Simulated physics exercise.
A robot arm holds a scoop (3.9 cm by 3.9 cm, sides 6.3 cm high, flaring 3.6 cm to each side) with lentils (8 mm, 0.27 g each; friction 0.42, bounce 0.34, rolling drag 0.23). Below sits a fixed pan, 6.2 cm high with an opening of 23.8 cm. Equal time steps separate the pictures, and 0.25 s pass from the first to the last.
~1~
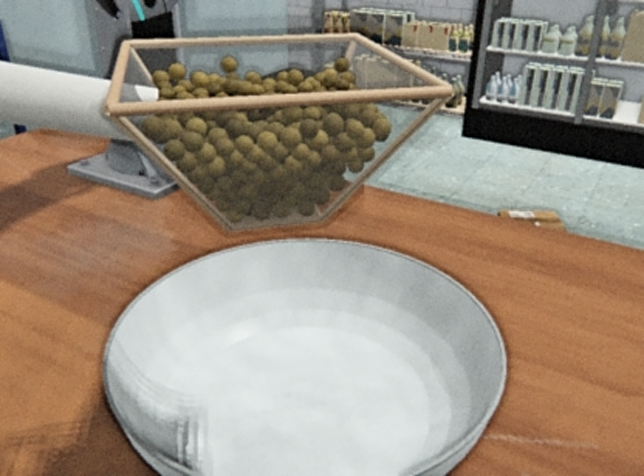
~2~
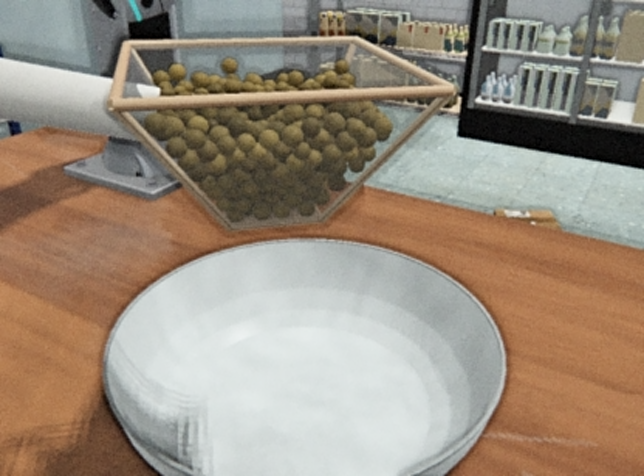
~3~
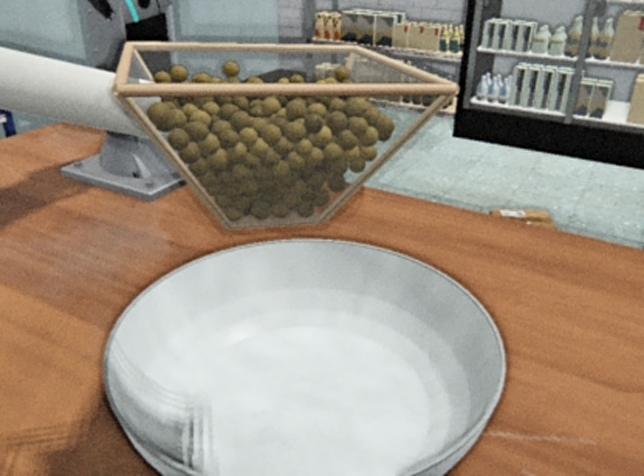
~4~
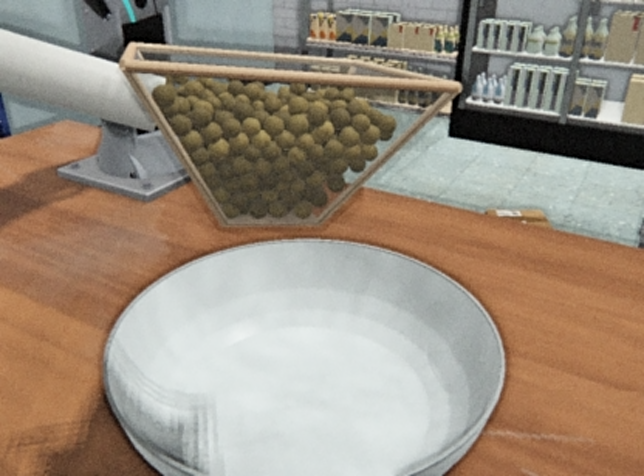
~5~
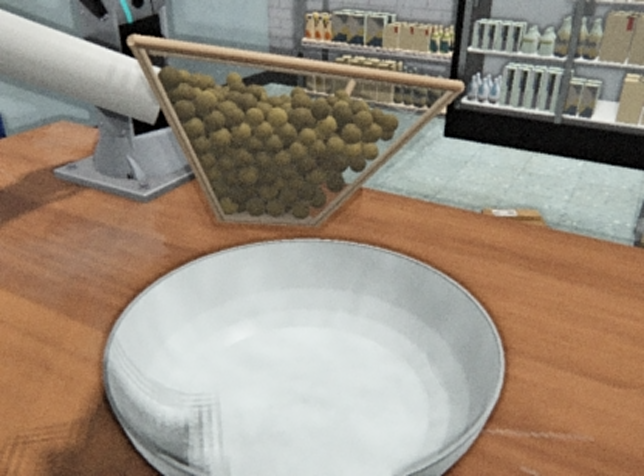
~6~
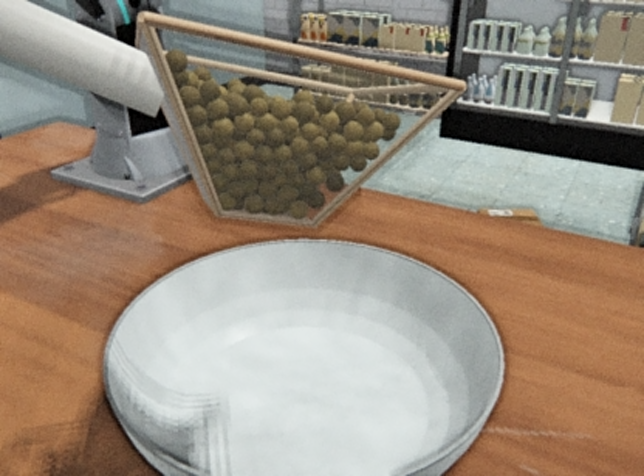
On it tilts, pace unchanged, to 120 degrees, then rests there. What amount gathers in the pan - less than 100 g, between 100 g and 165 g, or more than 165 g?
My guess is a mid-size share.
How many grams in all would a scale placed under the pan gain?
About 140 g.
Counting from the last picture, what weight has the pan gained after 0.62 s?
About 20 grams.
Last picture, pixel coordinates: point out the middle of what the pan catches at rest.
Somewhere about (340, 375) in the final view.
Then, 0.34 s after the last picture, tilt 57 degrees; 0 g in the pan, scoop holds 100 %.
Then, 0.62 s after the last picture, tilt 87 degrees; 17 g in the pan, scoop holds 60 %.
Then, 0.89 s after the last picture, tilt 116 degrees; 138 g in the pan, scoop holds 0 %.
Then, 1.14 s after the last picture, tilt 120 degrees; 138 g in the pan, scoop holds 0 %.
In the end, 138 g in the pan, scoop holds 0 %.
